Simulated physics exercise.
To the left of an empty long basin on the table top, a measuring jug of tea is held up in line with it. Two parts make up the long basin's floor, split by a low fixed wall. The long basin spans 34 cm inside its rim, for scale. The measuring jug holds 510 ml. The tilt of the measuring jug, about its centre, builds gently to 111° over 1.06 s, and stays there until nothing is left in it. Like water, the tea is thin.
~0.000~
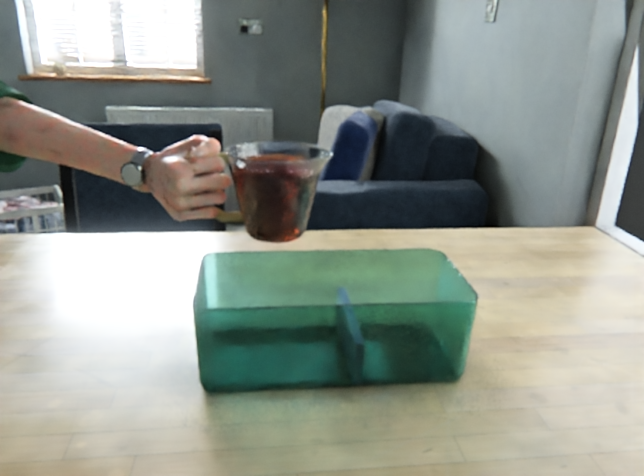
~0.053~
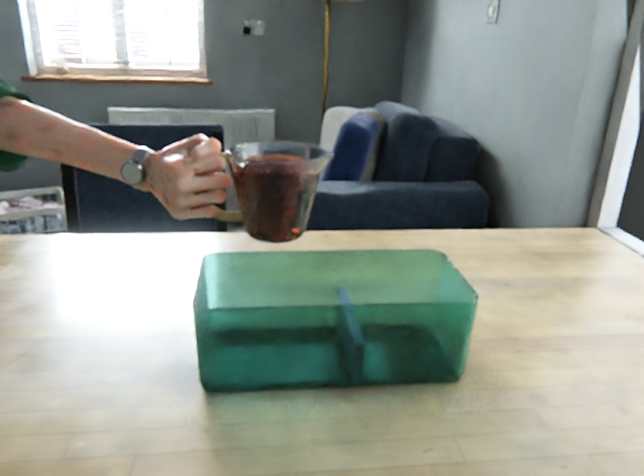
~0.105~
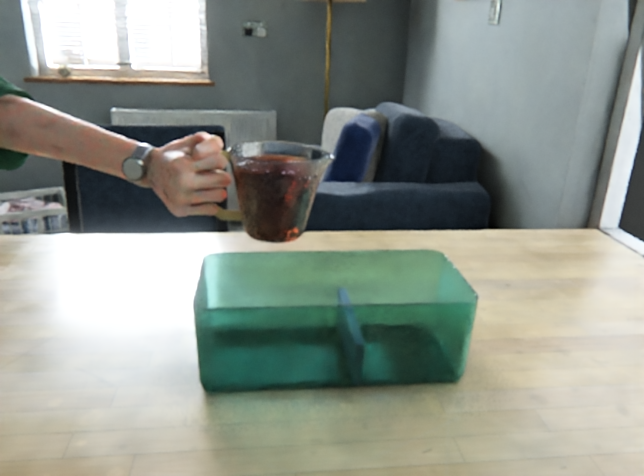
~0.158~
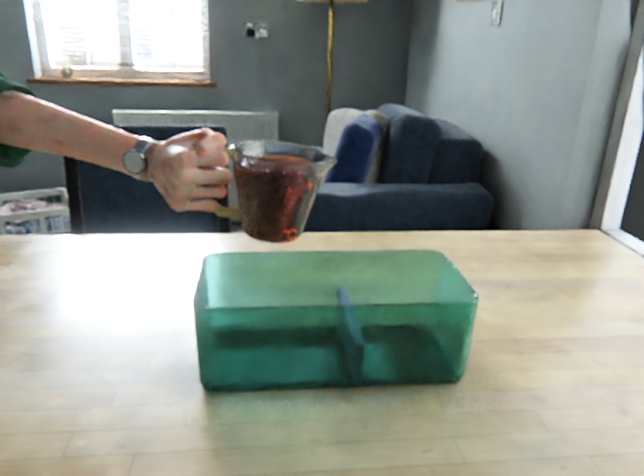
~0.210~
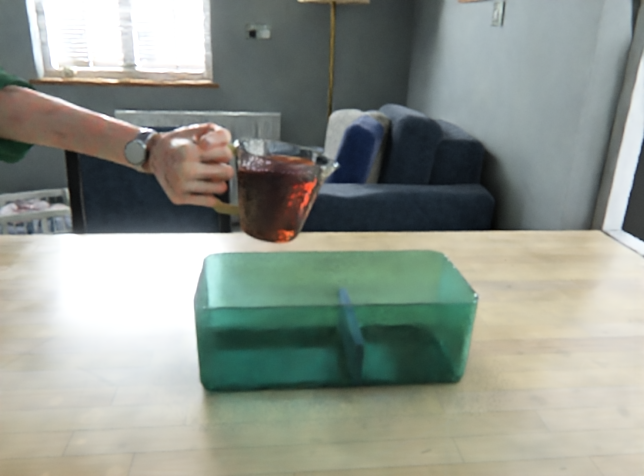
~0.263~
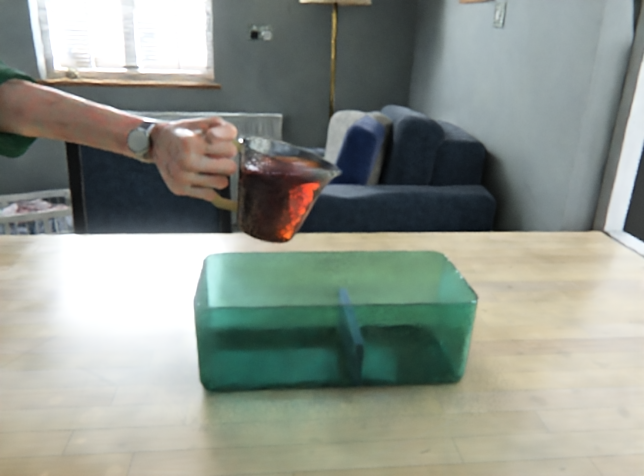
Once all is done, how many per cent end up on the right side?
Roughly 75 percent ends up on the right side.
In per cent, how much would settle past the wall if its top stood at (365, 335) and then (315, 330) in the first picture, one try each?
It comes to 55 per cent, and then 95 per cent.
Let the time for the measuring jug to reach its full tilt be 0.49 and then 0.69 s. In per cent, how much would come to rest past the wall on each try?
Roughly 45 per cent the first time and 60 per cent the second.
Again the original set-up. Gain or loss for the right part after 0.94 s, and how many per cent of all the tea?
The right part gains close to 2 per cent.
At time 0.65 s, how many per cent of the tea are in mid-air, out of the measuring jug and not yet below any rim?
Some 22 per cent, I reckon.
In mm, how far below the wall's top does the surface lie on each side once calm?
Left about 56 mm, right about 42 mm.
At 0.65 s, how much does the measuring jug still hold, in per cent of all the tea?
I'd estimate some 58 % remains.
After 0.65 s the tilt is 75° and 58 per cent is still to pour, 0 is left of the wall and 19 right of it.
After 0.94 s the tilt is 107° and 5 per cent is still to pour, 15 is left of the wall and 74 right of it.
After 1.24 s the tilt is 111° and 0 per cent is still to pour, 24 is left of the wall and 75 right of it.
After 1.56 s the tilt is 111° and 0 per cent is still to pour, 24 is left of the wall and 75 right of it.
In the end 24 per cent lies left of the wall, 75 right of it and 1 outside.
